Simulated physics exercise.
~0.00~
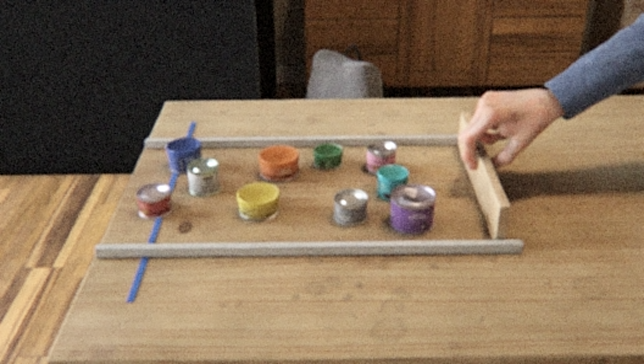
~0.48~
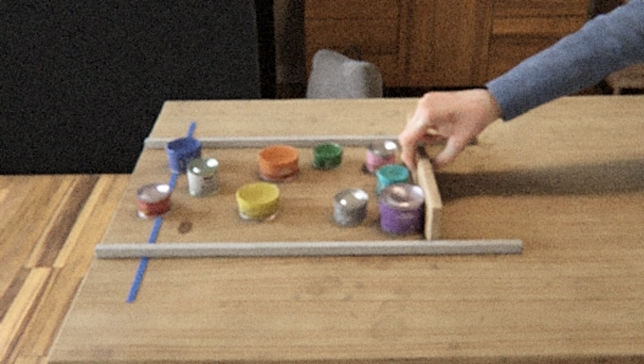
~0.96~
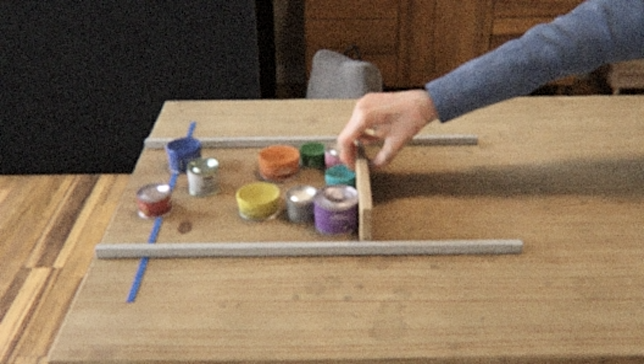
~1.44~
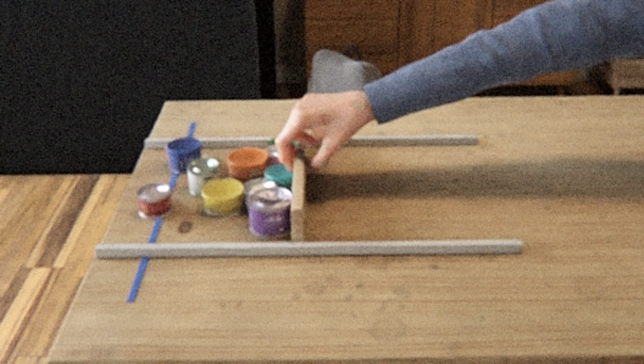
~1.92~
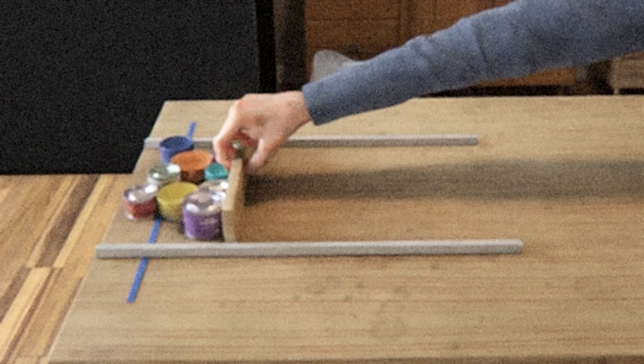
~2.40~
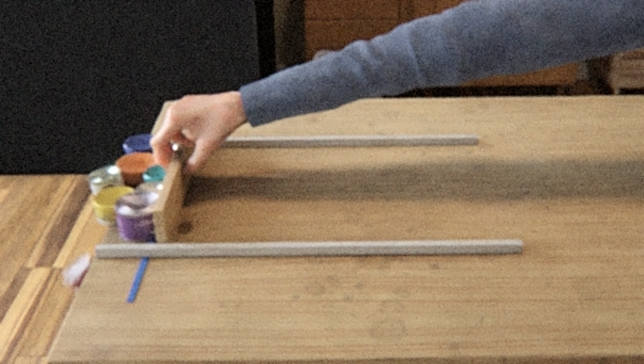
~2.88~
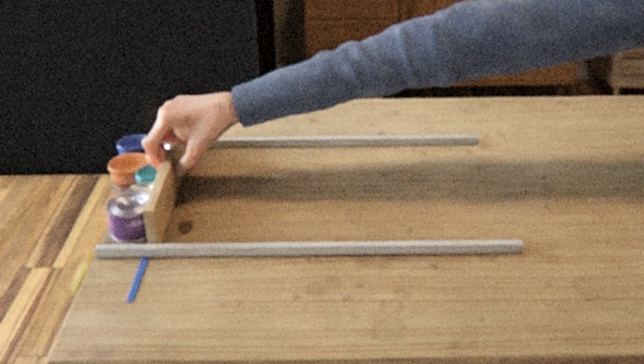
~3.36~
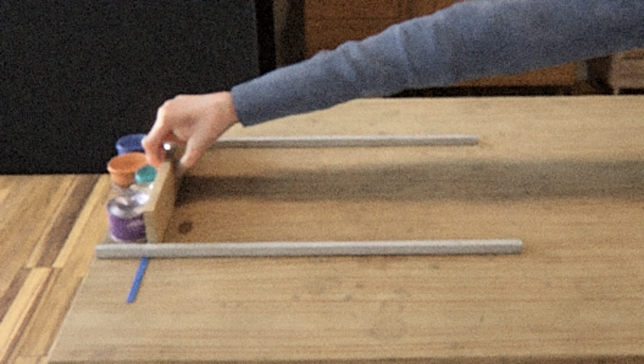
A hand slid an upright wooden board leftward along a channel on a table, gathering small colourful pots and tins and pushing them past the blue tape until the red, white and yellow pots fell off the end, then stopped with others still at the edge.
